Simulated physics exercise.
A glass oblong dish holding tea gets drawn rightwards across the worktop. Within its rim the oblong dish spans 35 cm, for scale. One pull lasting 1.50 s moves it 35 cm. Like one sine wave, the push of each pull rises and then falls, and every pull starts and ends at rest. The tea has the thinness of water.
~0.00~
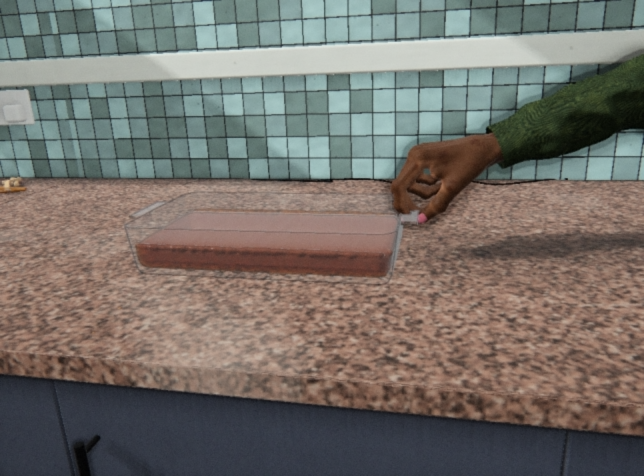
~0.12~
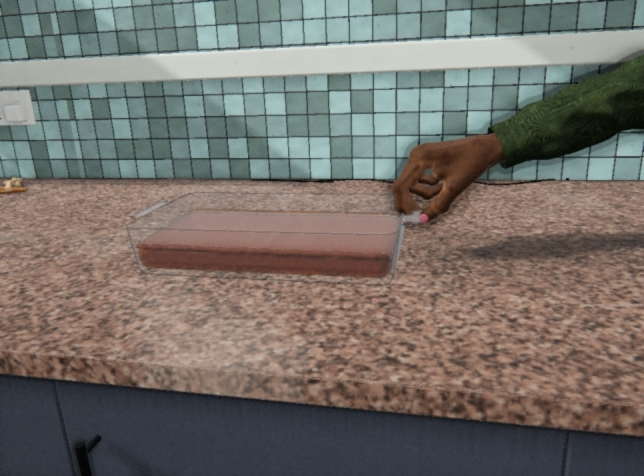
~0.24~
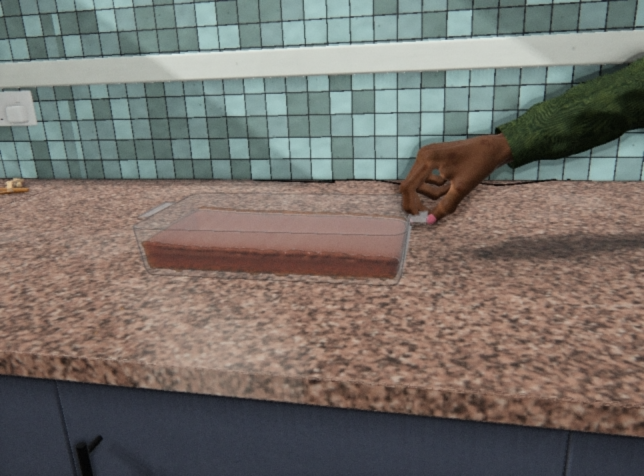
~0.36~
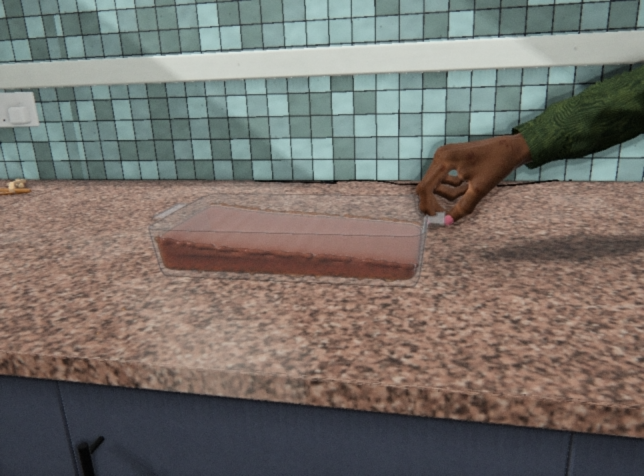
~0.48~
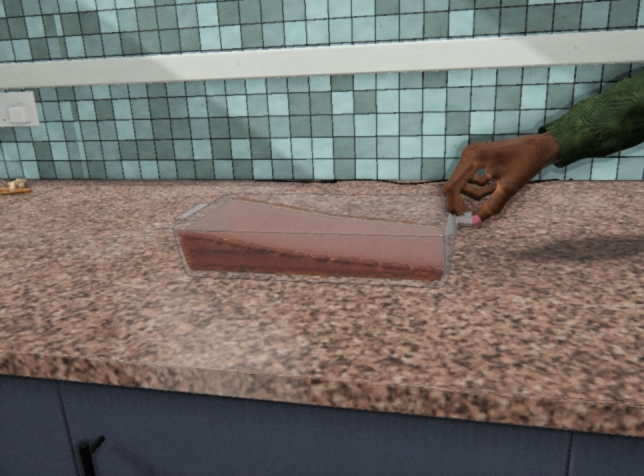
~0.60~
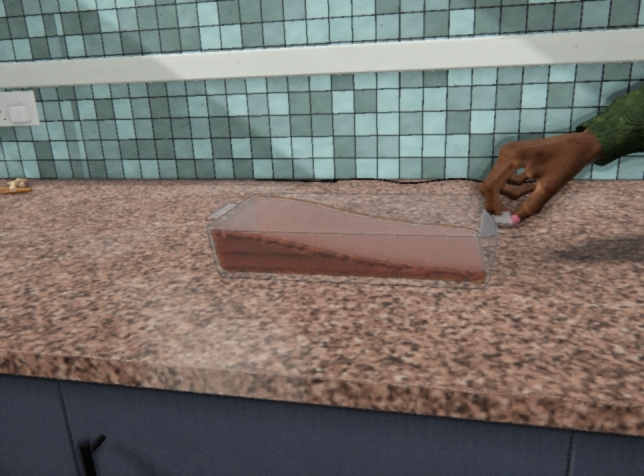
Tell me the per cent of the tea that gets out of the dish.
I would say close to 6 per cent gets out.
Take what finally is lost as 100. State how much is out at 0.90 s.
0 per cent or so.
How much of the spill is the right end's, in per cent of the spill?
I'd say close to 90 in a hundred leaves on the right.
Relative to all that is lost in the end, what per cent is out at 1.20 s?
Around 70%.
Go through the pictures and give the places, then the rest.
In the first picture, it has moved 0.0 cm; in the oblong dish the surface runs from (165, 225) to (398, 231), rim (402, 214); the tea stands 27 mm below the rim.
In the second picture, it has moved 0.1 cm; in the oblong dish the surface runs from (166, 225) to (400, 232).
In the third picture, it has moved 0.9 cm; in the oblong dish the surface runs from (171, 222) to (407, 236).
In the fourth picture, it has moved 2.8 cm; in the oblong dish the surface runs from (184, 218) to (422, 241).
In the fifth picture, it has moved 6.2 cm; in the oblong dish the surface runs from (205, 213) to (436, 242).
In the sixth picture, it has moved 10.7 cm; in the oblong dish the surface runs from (234, 210) to (424, 241).
After 0.90 s it has gone 24 cm; 0 per cent is out over the left end and 0 over the right.
After 1.20 s it has gone 33 cm; 0 per cent is out over the left end and 4 over the right.
After 1.49 s it has gone 35 cm; 0 per cent is out over the left end and 5 over the right.
After 1.79 s it has gone 35 cm; 0 per cent is out over the left end and 5 over the right.
In the end 6 per cent is out in all, 0 of it over the left end.
